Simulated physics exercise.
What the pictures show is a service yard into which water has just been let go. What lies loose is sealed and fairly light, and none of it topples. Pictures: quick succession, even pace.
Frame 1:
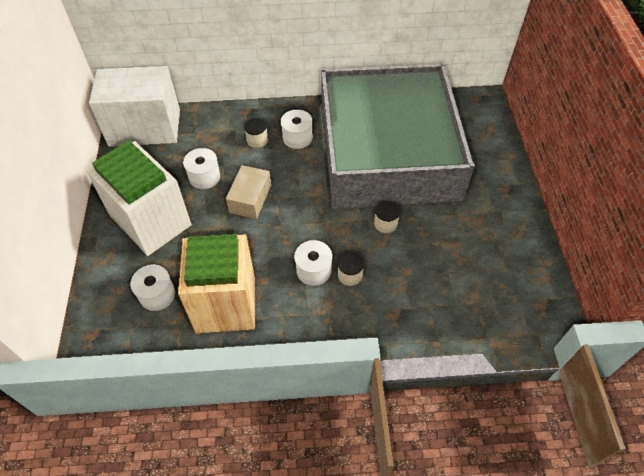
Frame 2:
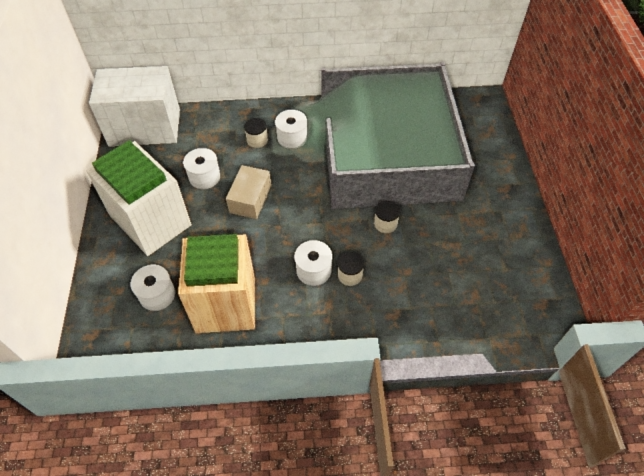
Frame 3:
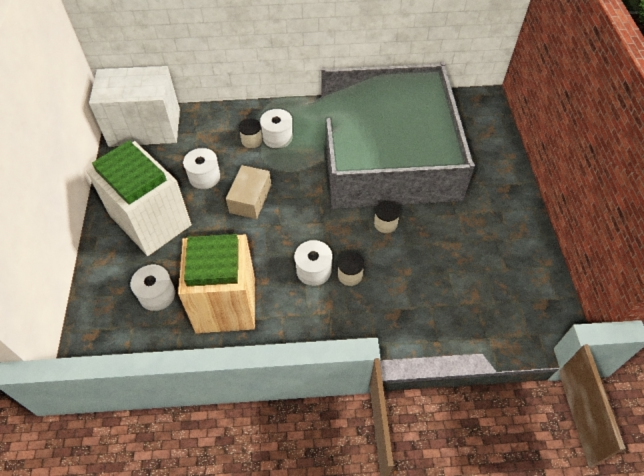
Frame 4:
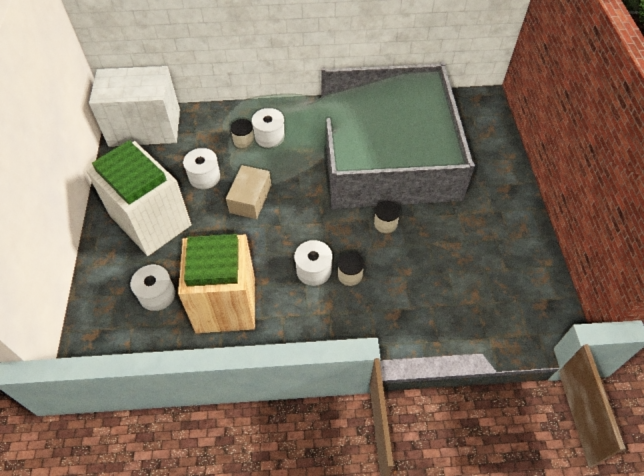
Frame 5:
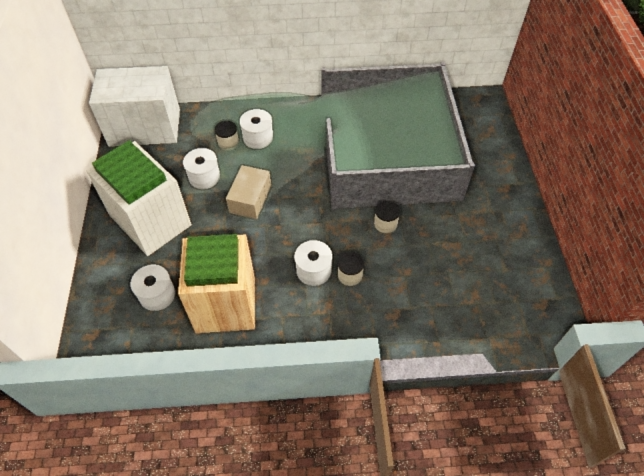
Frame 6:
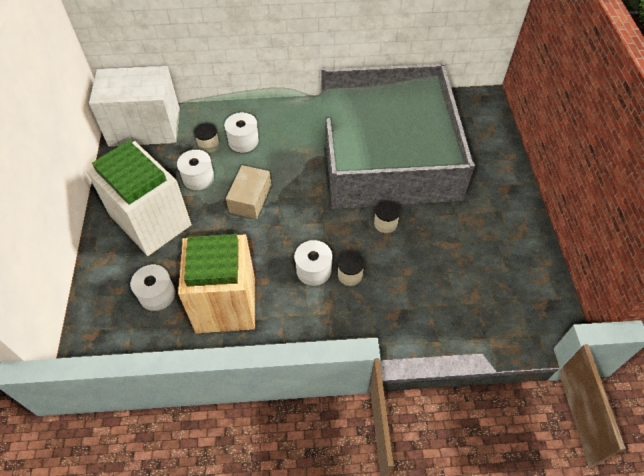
Green water spreading left from an opened walled tank across a dark yard floor, pushing a white tub and small pail leftward.
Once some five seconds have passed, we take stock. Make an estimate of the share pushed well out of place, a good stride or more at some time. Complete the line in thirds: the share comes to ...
The share comes to at least two thirds.
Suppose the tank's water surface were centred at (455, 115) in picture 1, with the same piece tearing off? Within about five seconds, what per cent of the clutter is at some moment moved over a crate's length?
Around 60 in a hundred.
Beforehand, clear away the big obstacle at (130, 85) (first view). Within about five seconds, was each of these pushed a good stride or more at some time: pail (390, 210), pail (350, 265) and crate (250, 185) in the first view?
Item one stayed under the mark, item two stayed under the mark, item three went the distance.
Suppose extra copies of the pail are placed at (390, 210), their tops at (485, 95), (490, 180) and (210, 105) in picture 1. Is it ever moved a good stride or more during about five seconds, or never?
In sequence: Hardly budges; hardly budges; knocked well away.
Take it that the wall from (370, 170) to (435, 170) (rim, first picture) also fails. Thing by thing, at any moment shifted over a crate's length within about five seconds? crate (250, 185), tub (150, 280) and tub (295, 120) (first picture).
In turn: Stayed short, stayed short, stayed short.
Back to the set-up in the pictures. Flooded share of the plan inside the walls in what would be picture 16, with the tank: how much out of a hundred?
Estimate: Close to 40 in a hundred.
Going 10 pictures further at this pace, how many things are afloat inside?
I count 3.
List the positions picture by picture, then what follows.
A tub at (297, 121) rests on the ground; a pail at (255, 126), on the bottom; 0 of 8 have shifted, in the first picture.
A tub at (291, 121) rests on the ground, close to its start; a pail at (255, 126), on the bottom; 1 of 8 have shifted, in the second picture.
A tub at (276, 120) rests on the ground, close to its start; a pail at (250, 126), on the bottom, close to its start; 2 of 8 have shifted, in the third picture.
A tub at (268, 120) floats, a stride from its start; a pail at (242, 127) rests on the ground, close to its start; 2 of 8 have shifted, in the fourth picture.
A tub at (256, 121), afloat, a stride from its start; a pail at (226, 128), on the bottom, a stride from its start; 2 of 8 have shifted, in the fifth picture.
A tub at (241, 124), afloat, a stride from its start; a pail at (206, 131) rests on the ground, a stride from its start; 3 of 8 have shifted, in the sixth picture.
A moment on, 2 of 8 are well off their spots; 1 afloat.
Next, 3 of 8 are well off their spots; 3 afloat.
Later, 4 of 8 are well off their spots; 4 afloat.
In the end, 7 of 8 are well off their spots, and 7 have been at some point; 5 afloat.
